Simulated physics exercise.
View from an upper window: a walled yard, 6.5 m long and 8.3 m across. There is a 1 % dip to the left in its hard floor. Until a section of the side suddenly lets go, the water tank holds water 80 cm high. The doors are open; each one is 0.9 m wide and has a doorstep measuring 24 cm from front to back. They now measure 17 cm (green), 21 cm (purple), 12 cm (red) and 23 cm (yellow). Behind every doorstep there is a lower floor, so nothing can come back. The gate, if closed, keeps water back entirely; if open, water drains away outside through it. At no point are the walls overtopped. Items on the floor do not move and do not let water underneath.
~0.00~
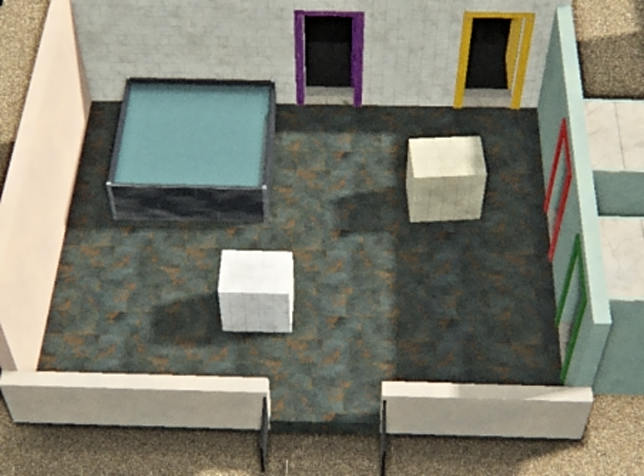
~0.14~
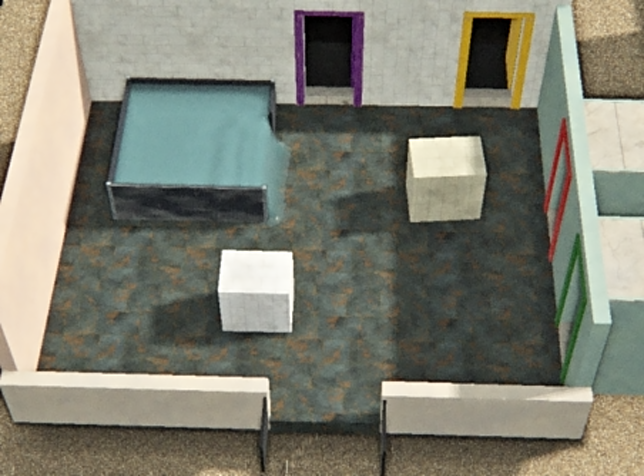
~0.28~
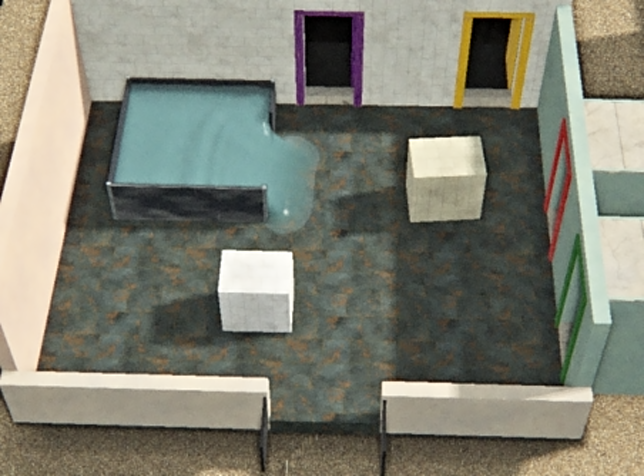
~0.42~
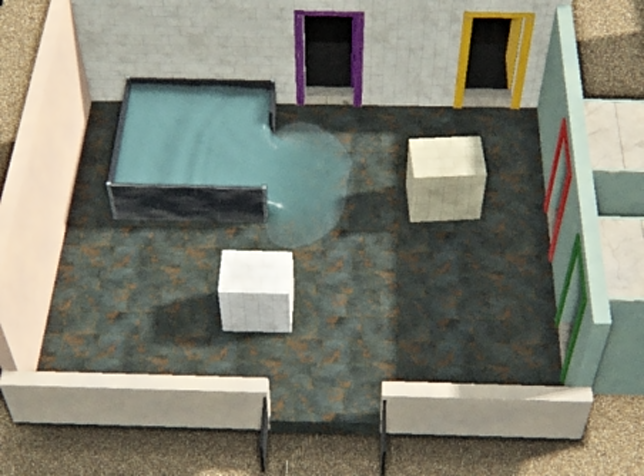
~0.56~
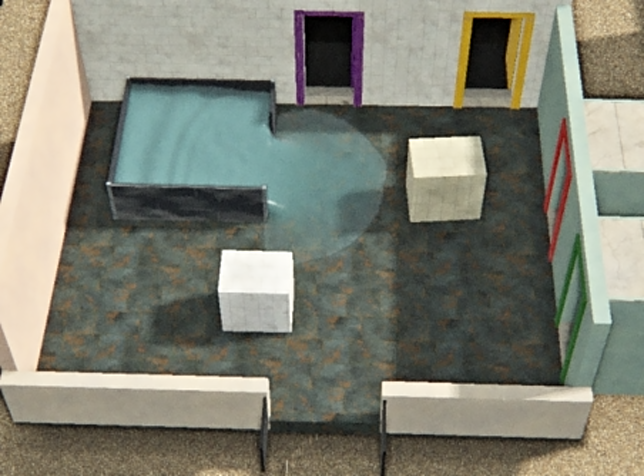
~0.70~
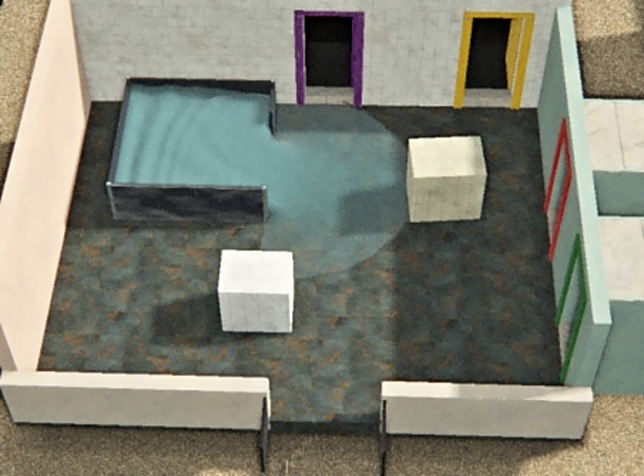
At first, still water fills the dark-sided tank at the left of a walled yard with two pale blocks on its floor. Water then pours out through a gap in the tank's right side and spreads across the floor in a widening rounded sheet, reaching the block on the right.
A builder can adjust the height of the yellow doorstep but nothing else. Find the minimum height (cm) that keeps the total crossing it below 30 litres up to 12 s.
The minimum is roughly 25 cm.
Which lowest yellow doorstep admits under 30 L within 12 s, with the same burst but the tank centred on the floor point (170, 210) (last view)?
A height near 12.0 cm.
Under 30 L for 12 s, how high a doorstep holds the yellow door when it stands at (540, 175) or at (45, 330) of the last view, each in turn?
Minimums: About 18 cm and 12.5 cm.
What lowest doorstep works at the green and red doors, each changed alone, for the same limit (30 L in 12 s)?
About 19 cm at green and about 7.0 cm at red.
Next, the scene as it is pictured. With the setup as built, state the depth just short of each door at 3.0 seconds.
Centimetres: Green = 19, purple = 2, red = 8, yellow = 31.
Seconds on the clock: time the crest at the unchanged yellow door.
Roughly 2.6 s.
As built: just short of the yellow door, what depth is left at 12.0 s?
It works out to about 7.5 centimetres deep.
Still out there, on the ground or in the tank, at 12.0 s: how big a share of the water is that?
Around 86 percent is still there.
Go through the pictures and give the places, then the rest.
The first picture shows still water, 80 cm deep, in the water tank at (194, 134); the yellow door at (492, 68) is dry.
In the second picture, the gap is at (267, 172), the front 0.3 m out at (287, 157); the back of the water tank holds 80 cm.
In the third picture, water pours out at (267, 173) and has run 0.8 m, to (313, 167); about 13 cm deep outside, 80 cm at the back.
In the fourth picture, the gap is at (267, 174), the front 1.4 m out at (347, 170); the back of the water tank holds 80 cm.
In the fifth picture, the gap is at (267, 175), the front 2.1 m out at (384, 171); the back of the water tank holds 80 cm.
In the sixth picture, water pours out at (267, 174) and has run 2.7 m, to a hidden place; about 6 cm deep outside, 75 cm at the back; the yellow door at (492, 68), 4.4 m from the gap, is still 1.9 m from the nearest water.
After 1.4 s water covers 35 % of the floor, deepest (49 cm) near (401, 195); it has not reached the yellow door.
After 3.0 s water covers 55 % of the floor, deepest (44 cm) near (543, 413); 31 cm at the yellow door, 13 litres in over its 23 cm doorstep.
After 12.0 s water covers 100 % of the floor, deepest (22 cm) near (92, 101); 8 cm at the yellow door, 44 litres in over its 23 cm doorstep.
At the yellow door as built, the water arrived by 1.5 s and peaked near 32 cm at 2.6 s.
With a doorstep of 23 cm, 44 litres would have come in within the 12 s; with 31 cm, 10 litres. So under 30 litres takes about 25 cm.
